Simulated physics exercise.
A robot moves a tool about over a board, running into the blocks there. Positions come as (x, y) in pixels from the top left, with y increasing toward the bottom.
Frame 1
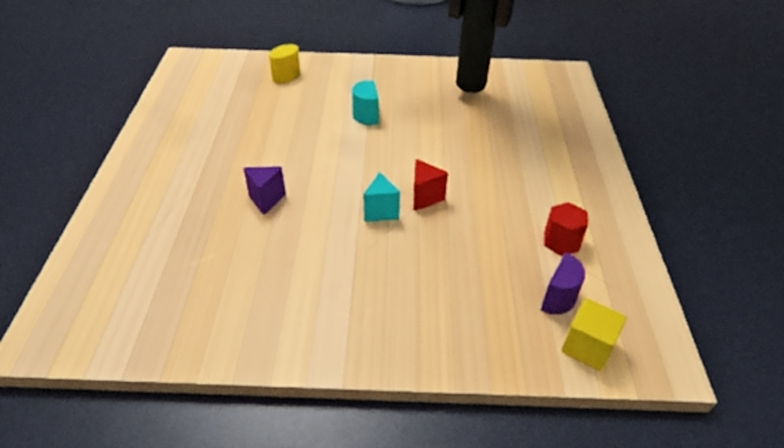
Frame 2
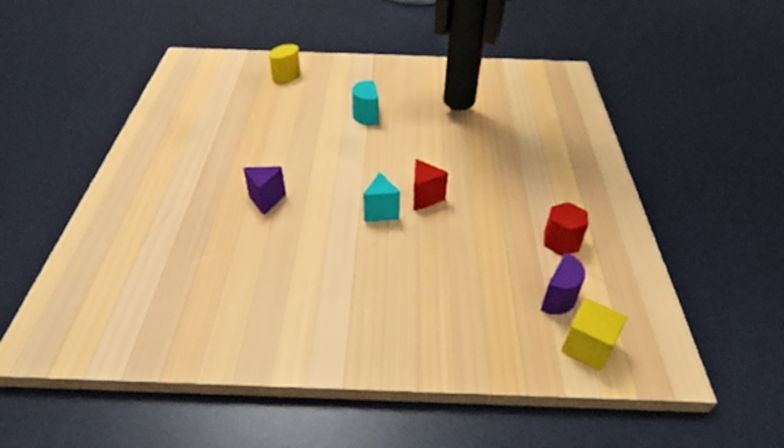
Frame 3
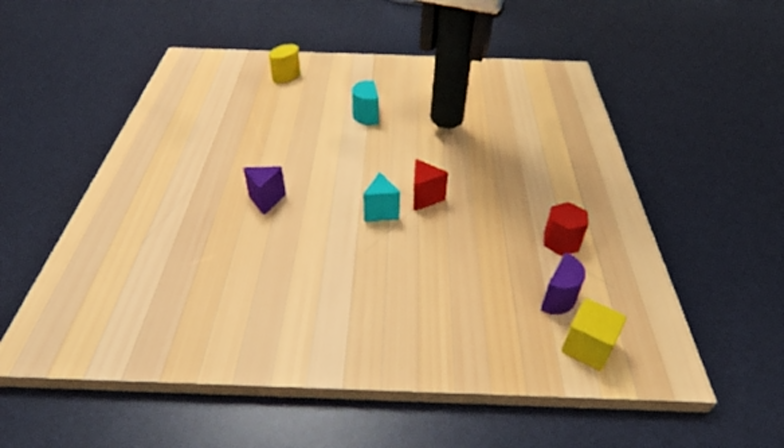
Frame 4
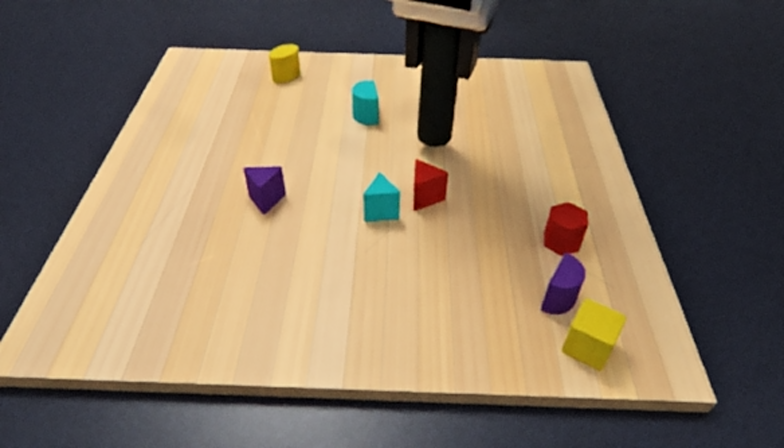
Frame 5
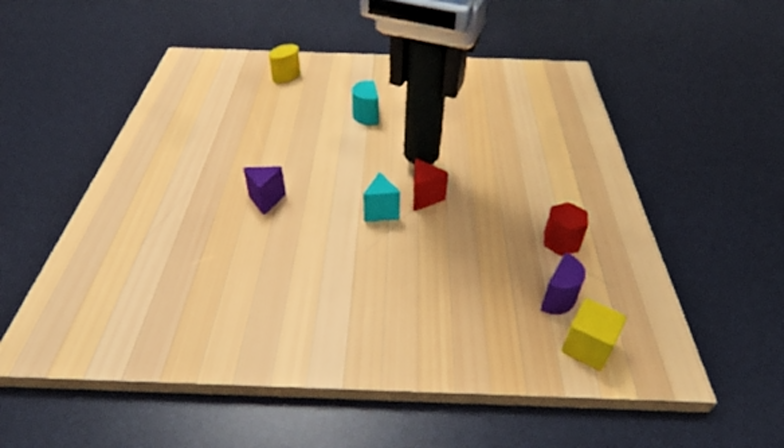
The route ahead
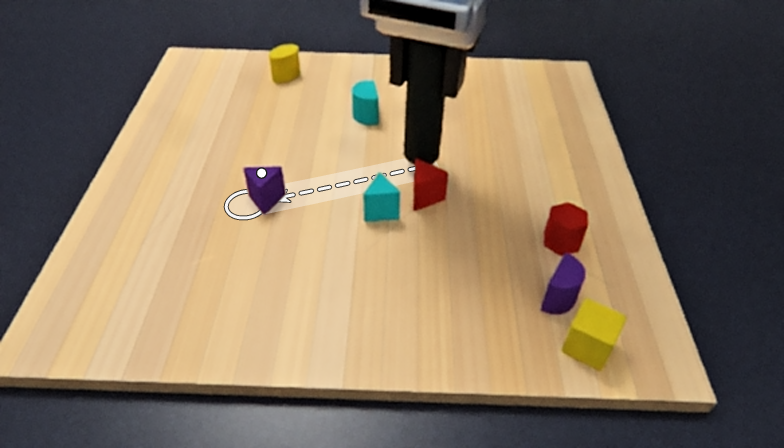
To begin with, a black robot tool stands near the top edge of a wooden board scattered with yellow, cyan, red and purple blocks. It then moves steadily down and slightly left across the board, and finally is just behind the red triangular piece, while every block stays in place.
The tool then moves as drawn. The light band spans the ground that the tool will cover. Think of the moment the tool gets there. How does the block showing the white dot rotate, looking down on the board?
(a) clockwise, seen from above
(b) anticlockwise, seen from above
The correct letter is b.
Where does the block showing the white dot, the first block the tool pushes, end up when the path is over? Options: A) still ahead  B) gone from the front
A.
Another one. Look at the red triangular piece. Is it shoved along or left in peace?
The result: It stays put.
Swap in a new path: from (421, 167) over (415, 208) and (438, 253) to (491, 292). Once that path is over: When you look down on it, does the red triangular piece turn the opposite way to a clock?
That would be a yes.
The drawn path runs in a line from (421, 167) to (246, 204); the dot is on the purple triangular piece.
The first path, step by step. One third of the way, tool (364, 168); nothing pushed yet.
Two thirds of the way, tool (306, 181); nothing pushed yet.
At the end, tool (244, 193); purple triangular piece (207, 179), turned 30° anticlockwise; red triangular piece not moved.
